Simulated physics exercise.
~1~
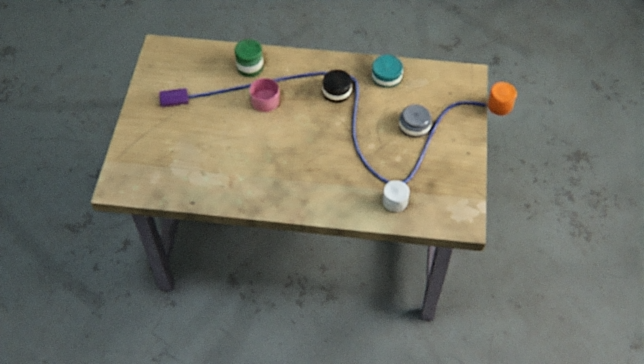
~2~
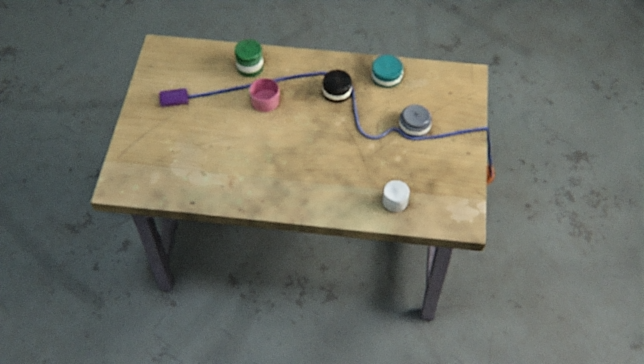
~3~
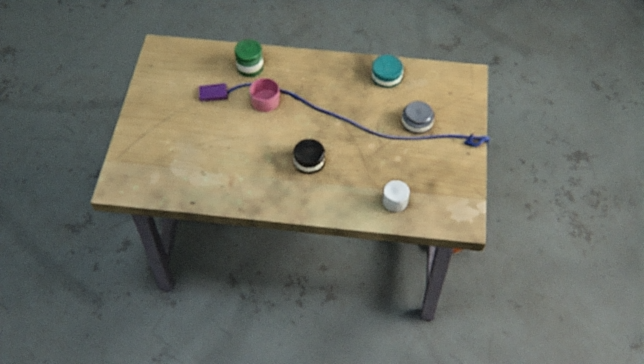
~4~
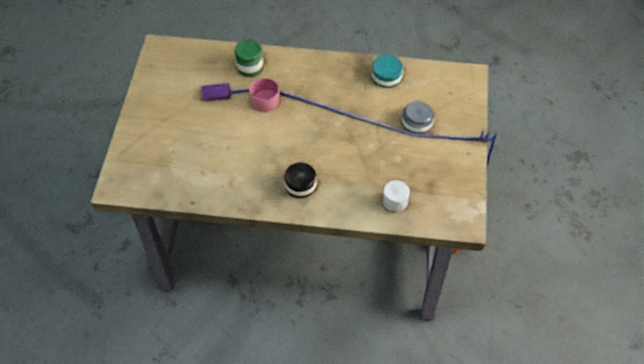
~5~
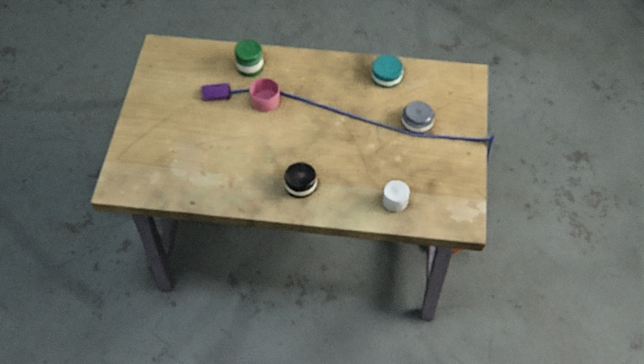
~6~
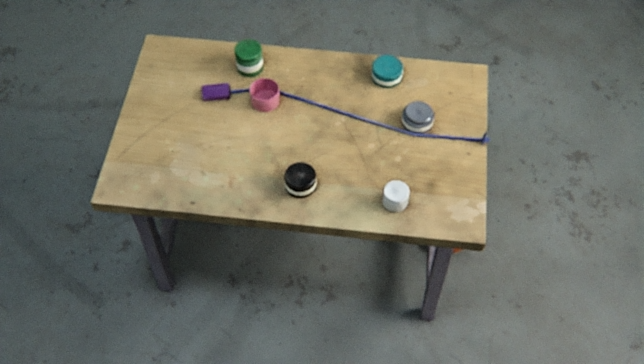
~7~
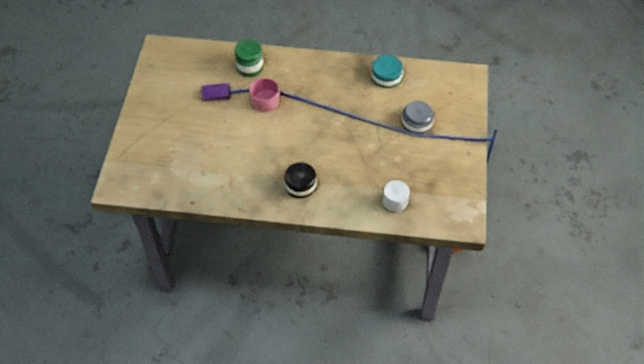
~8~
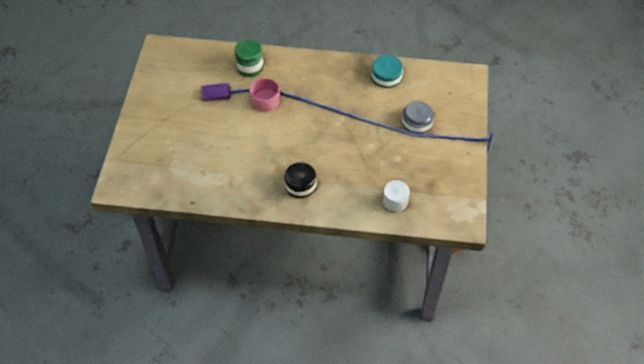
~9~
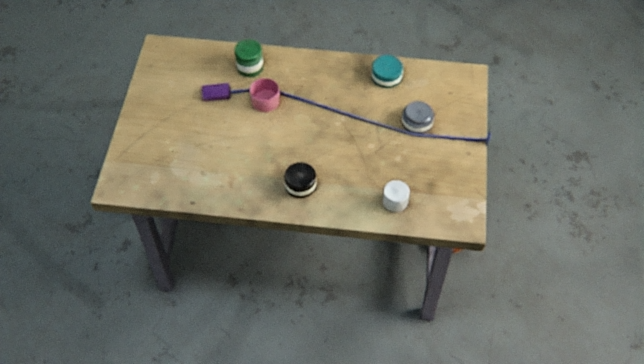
An orange speaker dropped off the right edge of a wooden workbench, pulling its cable taut, dragging a purple phone slightly right and sweeping a black tin toward the front, and ended out of sight while the phone and tins stayed on top.
